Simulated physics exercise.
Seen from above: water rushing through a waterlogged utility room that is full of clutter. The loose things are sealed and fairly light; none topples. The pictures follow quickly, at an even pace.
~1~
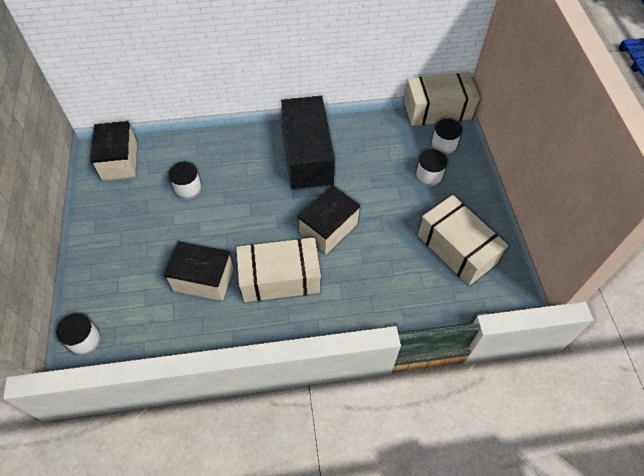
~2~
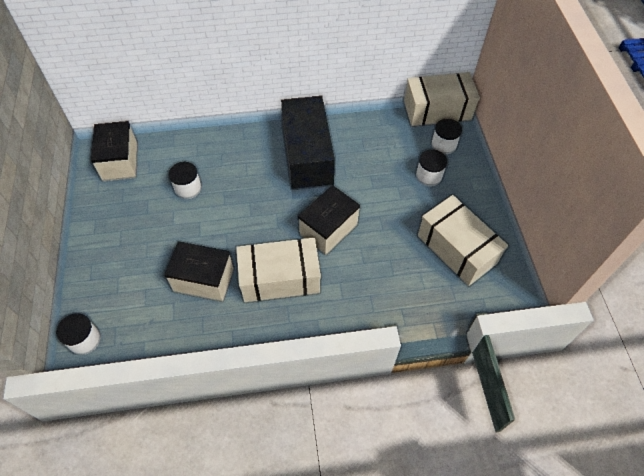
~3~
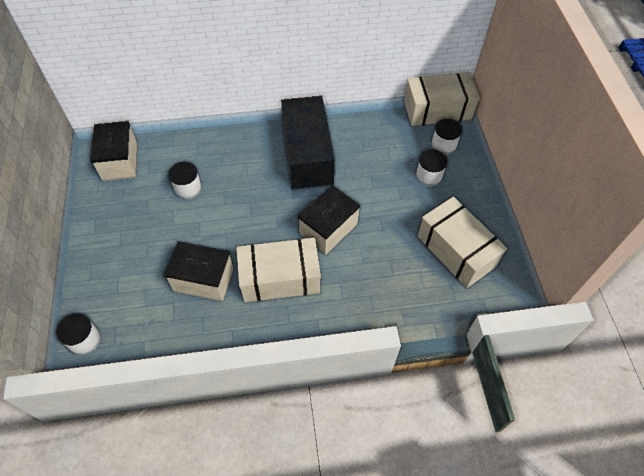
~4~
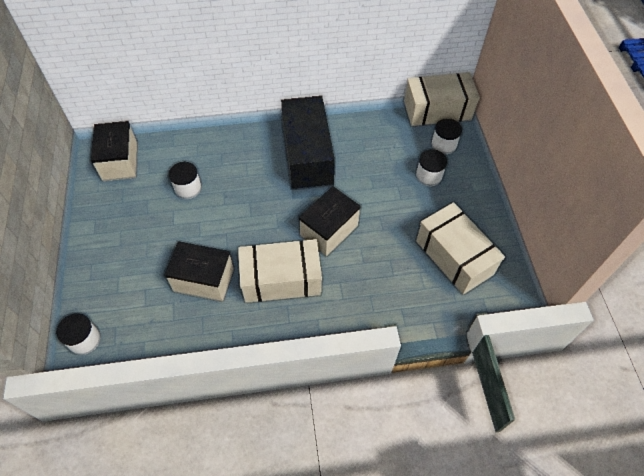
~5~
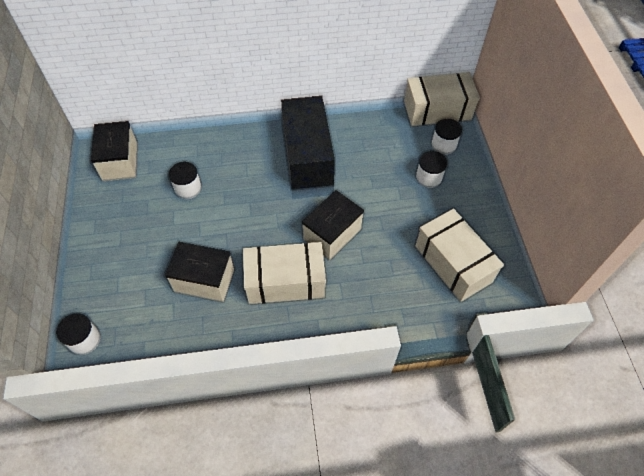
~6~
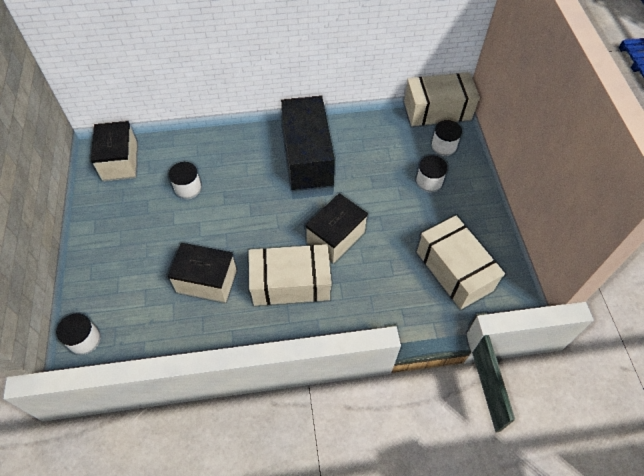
In a flooded room, a green door swings open and some boxes shift slightly.
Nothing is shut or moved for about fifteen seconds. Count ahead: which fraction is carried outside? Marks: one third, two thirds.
Share: Less than a third.
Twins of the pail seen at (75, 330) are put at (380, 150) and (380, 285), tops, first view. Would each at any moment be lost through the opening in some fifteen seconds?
One after the other: Still in, carried outside.
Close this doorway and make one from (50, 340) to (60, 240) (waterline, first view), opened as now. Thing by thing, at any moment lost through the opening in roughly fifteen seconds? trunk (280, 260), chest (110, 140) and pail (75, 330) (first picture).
One after the other: Through, yes, carried outside.
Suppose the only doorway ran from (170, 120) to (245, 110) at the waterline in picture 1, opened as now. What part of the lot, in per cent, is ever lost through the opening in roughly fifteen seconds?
About 30 per cent.
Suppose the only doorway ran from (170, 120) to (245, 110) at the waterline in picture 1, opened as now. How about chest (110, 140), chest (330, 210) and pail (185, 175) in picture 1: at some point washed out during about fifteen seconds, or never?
In that order: Out, out, washed out.
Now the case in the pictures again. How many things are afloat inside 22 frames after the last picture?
It comes to 10.
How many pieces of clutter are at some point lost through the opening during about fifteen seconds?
I count 0.
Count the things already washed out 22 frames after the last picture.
The number is 0.
A moment on, 0 of 10 are out; 10 afloat.
Next, 0 of 10 are out; 10 afloat.
Later, 0 of 10 are out; 10 afloat.
In the end, 0 of 10 are out; 10 afloat.
